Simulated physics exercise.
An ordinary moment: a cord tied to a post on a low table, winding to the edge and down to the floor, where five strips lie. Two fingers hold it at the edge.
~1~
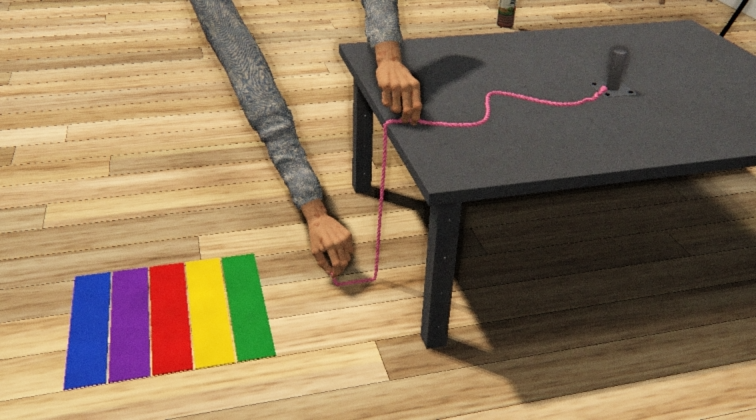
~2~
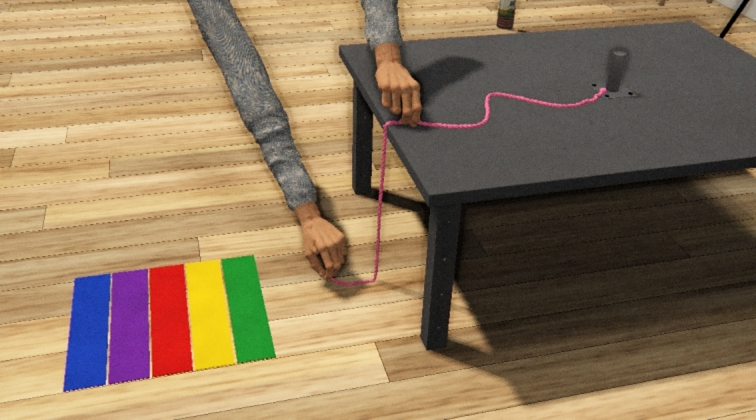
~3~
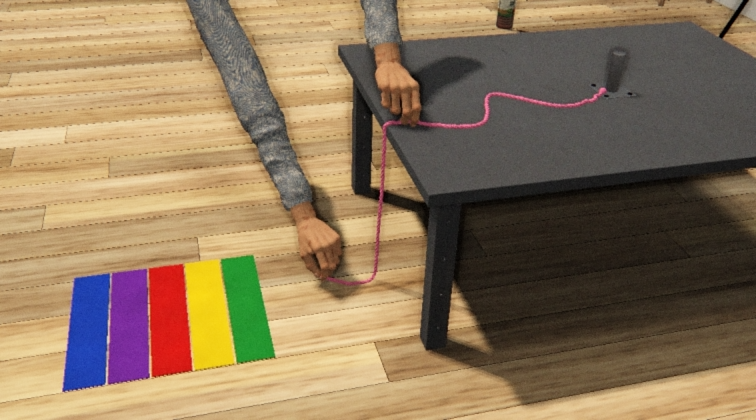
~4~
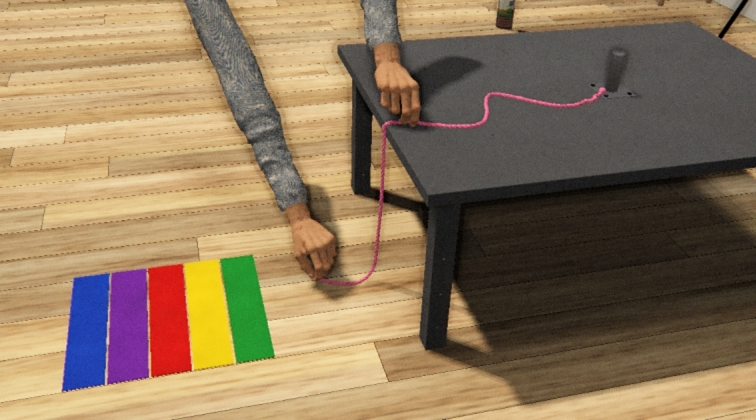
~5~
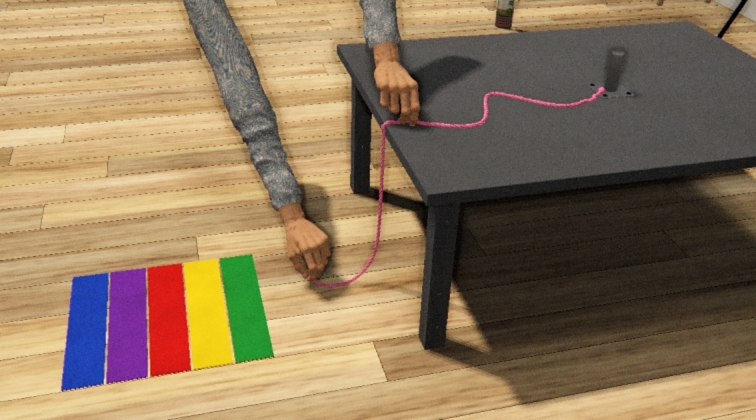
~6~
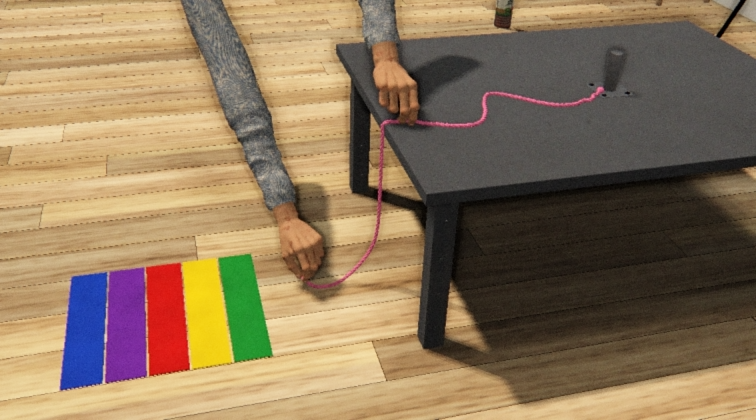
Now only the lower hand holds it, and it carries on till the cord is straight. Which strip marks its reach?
The purple one.
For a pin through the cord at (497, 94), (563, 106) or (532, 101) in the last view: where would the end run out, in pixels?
In that order: (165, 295), (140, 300) and (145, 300).
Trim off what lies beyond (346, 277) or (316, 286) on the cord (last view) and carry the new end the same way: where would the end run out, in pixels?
In that order: (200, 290) and (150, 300).
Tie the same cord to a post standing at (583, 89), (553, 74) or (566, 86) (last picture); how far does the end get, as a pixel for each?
About (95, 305), (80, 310) and (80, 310).
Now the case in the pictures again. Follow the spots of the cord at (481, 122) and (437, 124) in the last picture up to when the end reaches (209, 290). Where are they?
They go to (416, 117) and to (381, 136).
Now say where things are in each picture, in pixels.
End (333, 273); green (253, 338); yellow (213, 344); red (172, 350); purple (130, 357); blue (86, 363), in the first picture.
End (326, 276); cord through (587, 101) (507, 96) (484, 123) (402, 123) (381, 193) (377, 261), in the second picture.
End (321, 276), in the third picture.
End (315, 277); cord through (586, 101) (506, 96) (483, 122) (401, 123) (382, 193) (375, 261), in the fourth picture.
End (309, 277), in the fifth picture.
End (303, 277); cord through (584, 101) (505, 95) (481, 122) (399, 122) (380, 192) (364, 259), in the sixth picture.
Soon after, end near (209, 290); over yellow.
Then, end near (157, 298); over red.
At full stretch, end near (127, 302); over purple. It halts on the purple strip.
